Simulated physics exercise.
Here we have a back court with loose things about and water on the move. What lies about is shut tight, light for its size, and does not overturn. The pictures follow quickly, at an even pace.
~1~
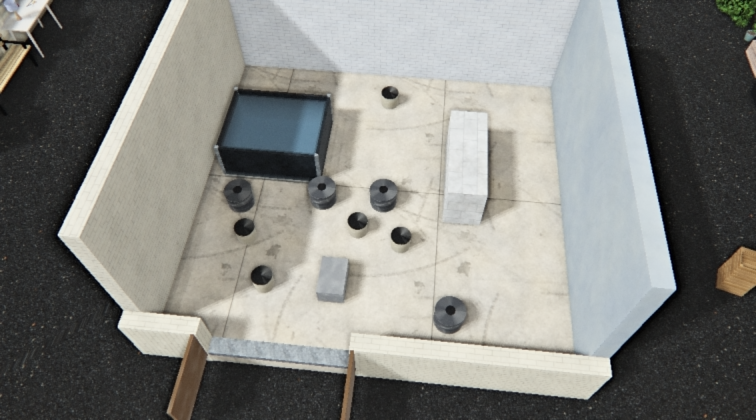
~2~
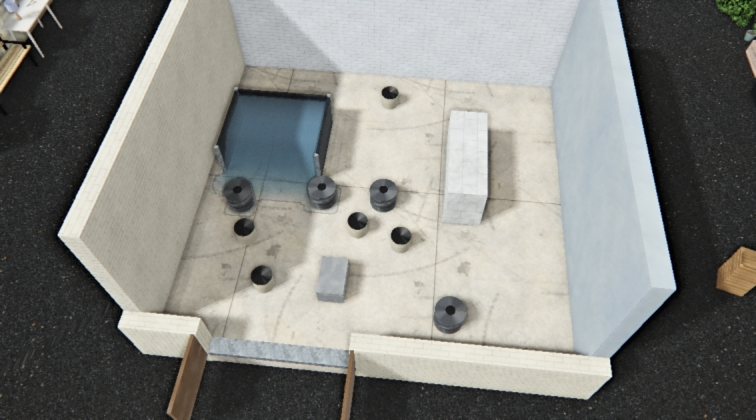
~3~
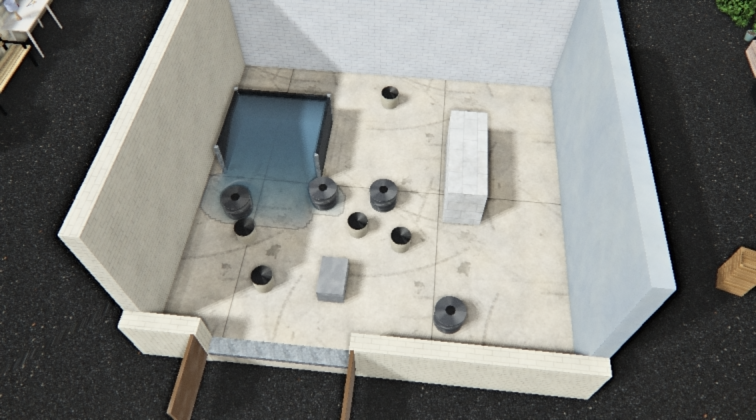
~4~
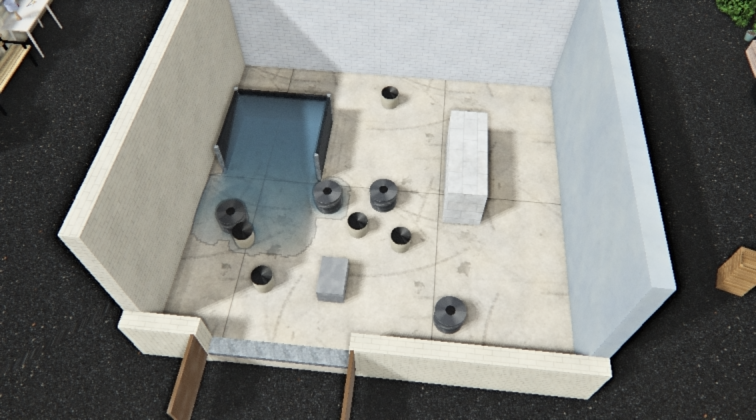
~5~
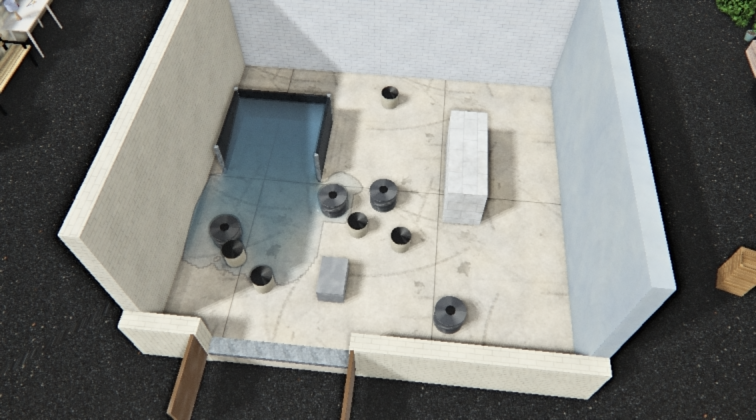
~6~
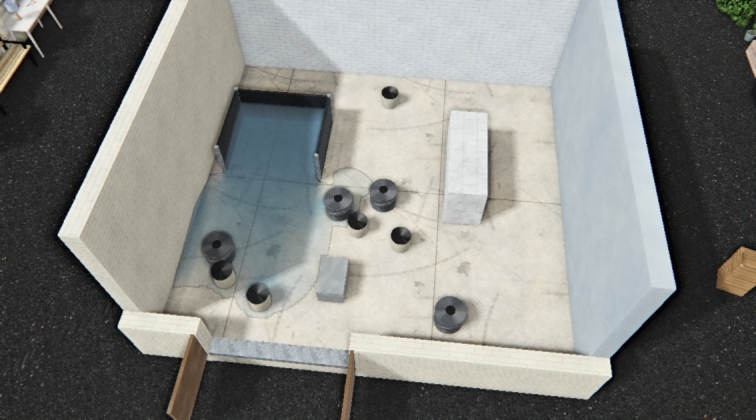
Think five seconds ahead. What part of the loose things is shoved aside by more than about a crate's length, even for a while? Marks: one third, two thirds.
It is one to two thirds.
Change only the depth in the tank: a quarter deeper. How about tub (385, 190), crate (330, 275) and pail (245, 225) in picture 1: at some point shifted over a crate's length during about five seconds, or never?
As listed: Under that, moved that far, pushed that far.
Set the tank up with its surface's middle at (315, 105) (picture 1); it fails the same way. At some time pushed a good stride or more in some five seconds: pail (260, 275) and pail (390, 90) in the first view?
One after the other: Swept aside, not that far.
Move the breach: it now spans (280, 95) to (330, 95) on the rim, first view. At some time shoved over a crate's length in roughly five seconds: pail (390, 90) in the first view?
Verdict: Shifted that much.
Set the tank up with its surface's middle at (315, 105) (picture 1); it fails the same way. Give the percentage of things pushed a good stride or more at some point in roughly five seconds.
Close to 70 %.
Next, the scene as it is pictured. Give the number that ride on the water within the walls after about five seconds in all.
0 of them.
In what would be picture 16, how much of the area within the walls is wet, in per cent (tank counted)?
Some 40 per cent.
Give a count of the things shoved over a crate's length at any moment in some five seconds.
I count 5.
A moment on, 4 of 10 are well off their spots; 0 afloat.
Next, 5 of 10 are well off their spots; 2 afloat.
Later, 5 of 10 are well off their spots; 1 afloat.
In the end, 5 of 10 are well off their spots, and 5 have been at some point; 0 afloat.
